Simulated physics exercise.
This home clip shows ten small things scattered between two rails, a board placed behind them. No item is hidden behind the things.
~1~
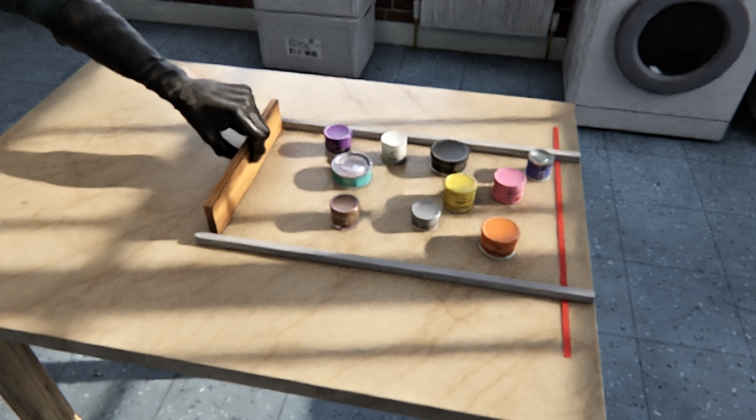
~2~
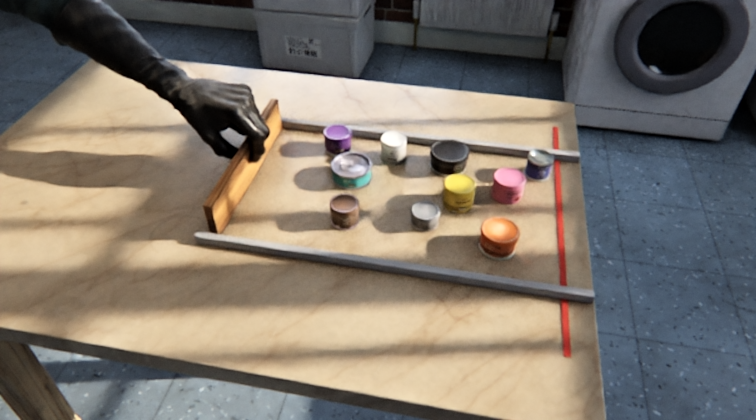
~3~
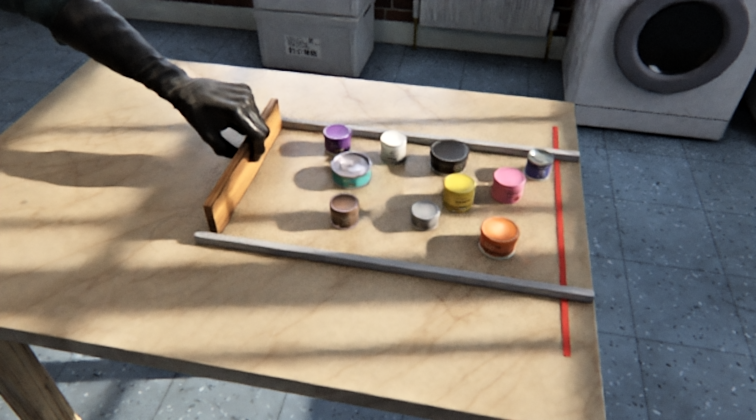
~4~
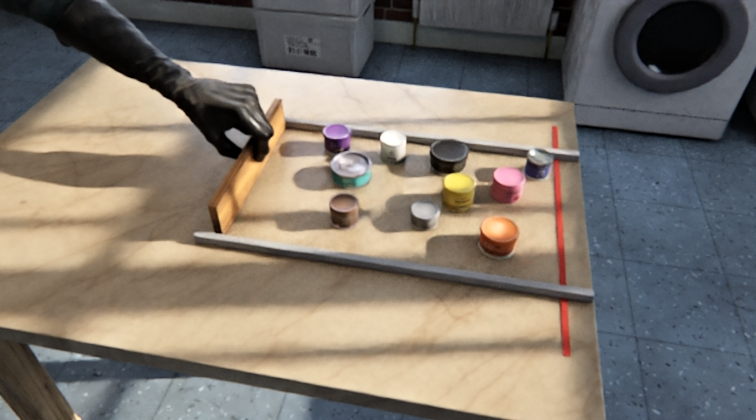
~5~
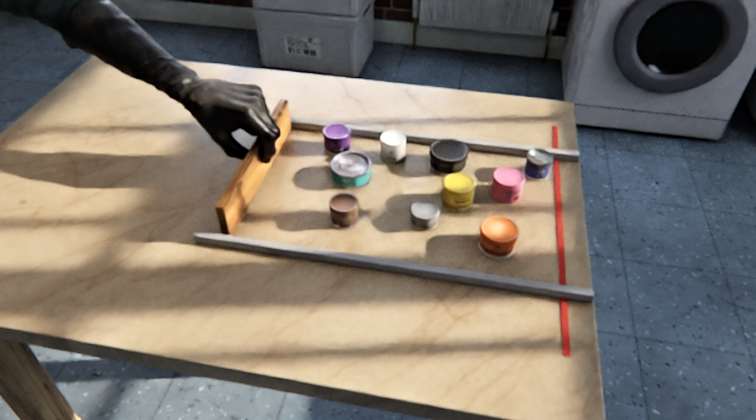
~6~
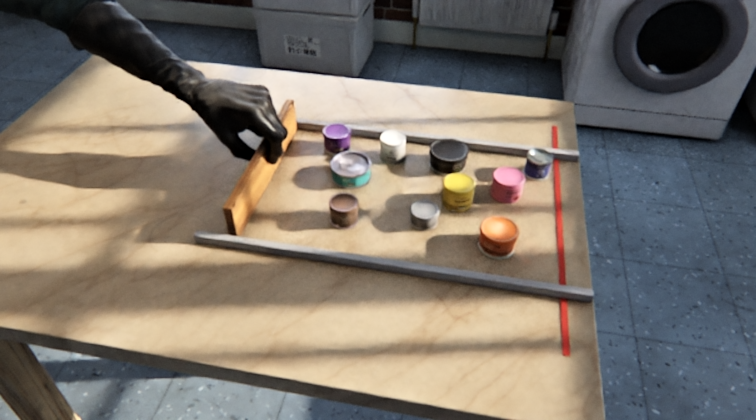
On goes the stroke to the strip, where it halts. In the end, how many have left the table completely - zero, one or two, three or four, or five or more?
In the end, five or more have left it.
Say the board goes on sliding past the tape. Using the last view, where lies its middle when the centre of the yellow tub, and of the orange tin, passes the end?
Estimated middle: (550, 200), and (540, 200) for the other.
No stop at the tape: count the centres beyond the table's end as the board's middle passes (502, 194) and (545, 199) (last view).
You'd get 0 at the first and 4 at the second.
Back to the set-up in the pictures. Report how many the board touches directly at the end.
The figure is 4.
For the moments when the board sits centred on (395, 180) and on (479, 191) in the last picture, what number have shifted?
First 6, after that 10.
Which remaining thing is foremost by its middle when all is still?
That's the turquoise tin.
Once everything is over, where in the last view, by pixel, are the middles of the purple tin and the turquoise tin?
Going in order: First (573, 161), then (581, 197).
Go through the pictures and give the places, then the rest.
Blue pot (539, 165); pink tub (508, 186); orange tin (499, 238); board (248, 162); tape (560, 219), in the first picture.
Pink tub (508, 186); black pot (449, 158), in the second picture.
Orange tin (499, 238); white tub (393, 148), in the third picture.
Blue pot (538, 165); turquoise tin (351, 170), in the fourth picture.
Pink tub (507, 185); brown tin (344, 211), in the fifth picture.
Blue pot (538, 165); pink tub (507, 185); orange tin (498, 237); board (265, 163); tape (559, 217), in the sixth picture.
Early on, none off yet; blue pot at rest near (538, 165); pink tub at rest near (507, 185); orange tin at rest near (498, 237).
A while later, none off yet; blue pot moving near (542, 165); pink tub travelled a little near (517, 191); orange tin at rest near (498, 237).
Further along, none off yet; blue pot travelled about its own width near (575, 167); pink tub travelled well along near (580, 211); orange tin travelled well along near (562, 258).
Finally, the number that fall off is five or more; lost, white tub, black pot, yellow tub, orange tin, pink tub and blue pot.
